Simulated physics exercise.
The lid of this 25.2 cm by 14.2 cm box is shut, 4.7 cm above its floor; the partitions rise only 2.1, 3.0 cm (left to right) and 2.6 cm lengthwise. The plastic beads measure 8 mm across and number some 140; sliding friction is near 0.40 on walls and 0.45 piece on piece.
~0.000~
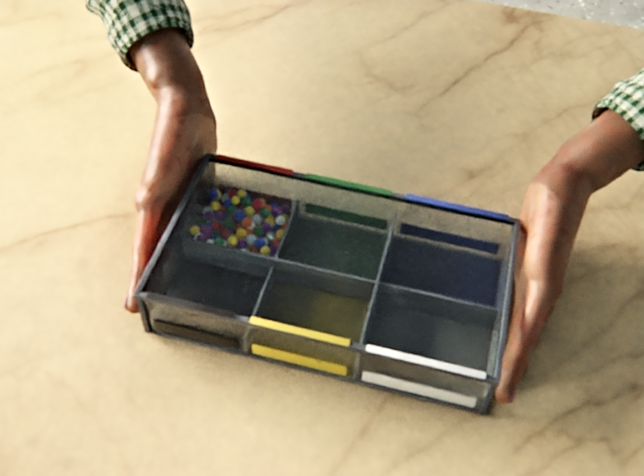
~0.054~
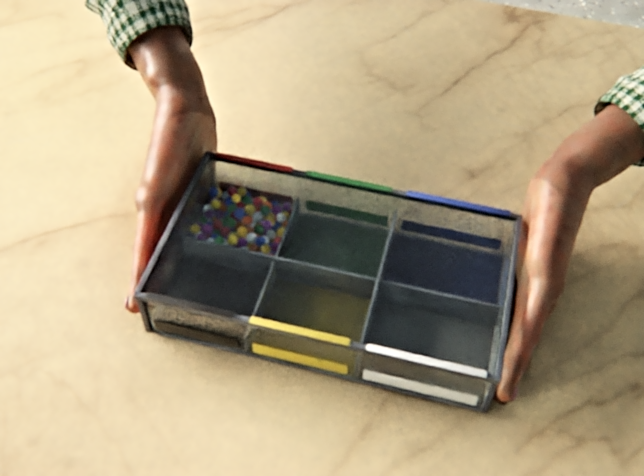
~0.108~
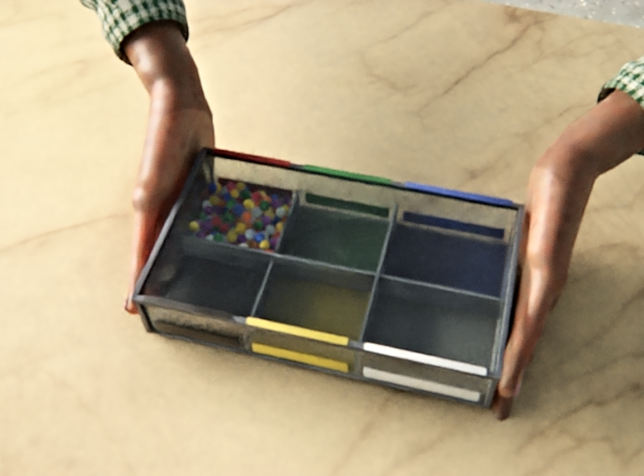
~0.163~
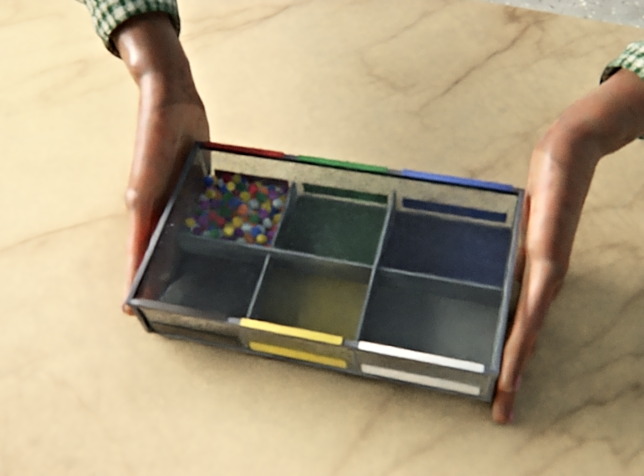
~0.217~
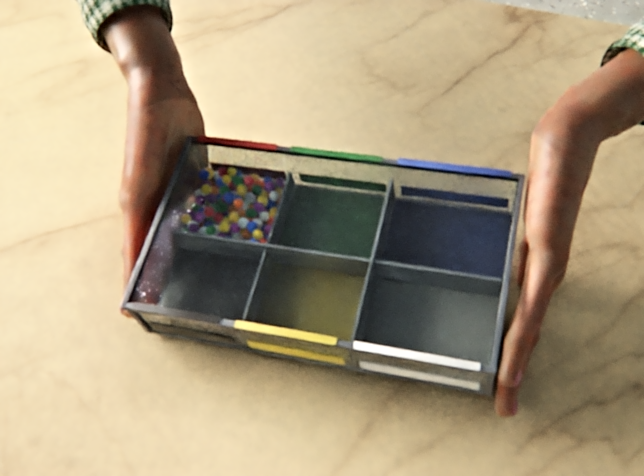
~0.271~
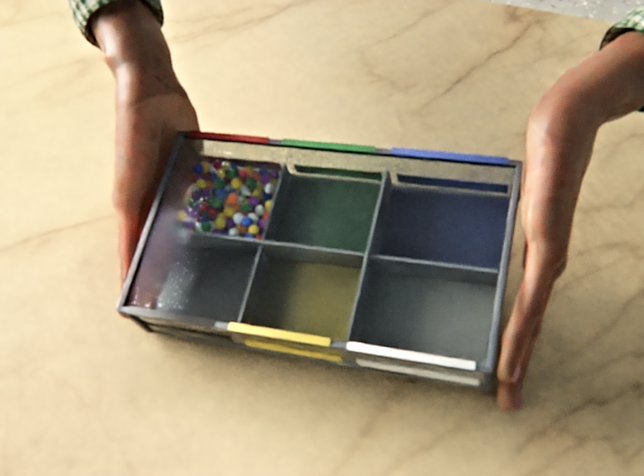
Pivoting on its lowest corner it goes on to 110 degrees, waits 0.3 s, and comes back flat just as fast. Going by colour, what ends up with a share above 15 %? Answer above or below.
Red compartment: Above; blue compartment: Below; green compartment: Below; yellow compartment: Below; white compartment: Below; black compartment: Above.
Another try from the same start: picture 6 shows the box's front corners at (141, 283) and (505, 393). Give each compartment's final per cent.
Red 0; blue 0; green 0; yellow 60; white 40; black 0.
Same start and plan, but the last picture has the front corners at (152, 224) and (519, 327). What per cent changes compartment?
In that case some 30 per cent.
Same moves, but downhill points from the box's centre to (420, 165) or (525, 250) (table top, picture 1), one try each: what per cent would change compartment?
Some 30 and 95 per cent.
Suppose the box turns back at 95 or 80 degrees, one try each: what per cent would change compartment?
Some 70 and 40 per cent.
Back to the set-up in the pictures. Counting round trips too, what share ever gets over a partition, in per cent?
Some 75 per cent.
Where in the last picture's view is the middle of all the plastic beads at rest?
Near (194, 294).
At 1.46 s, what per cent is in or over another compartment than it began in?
About 60 per cent.
After 1.46 s, tilt 110 degrees; red 40 %, black 60 %.
After 2.25 s, tilt 56 degrees; red 25 %, black 75 %.
After 3.06 s, tilt 0 degrees; red 25 %, black 75 %.
In the end, at 3.5 s, red 25 %, blue 0 %, green 0 %, yellow 0 %, white 0 %, black 75 %.
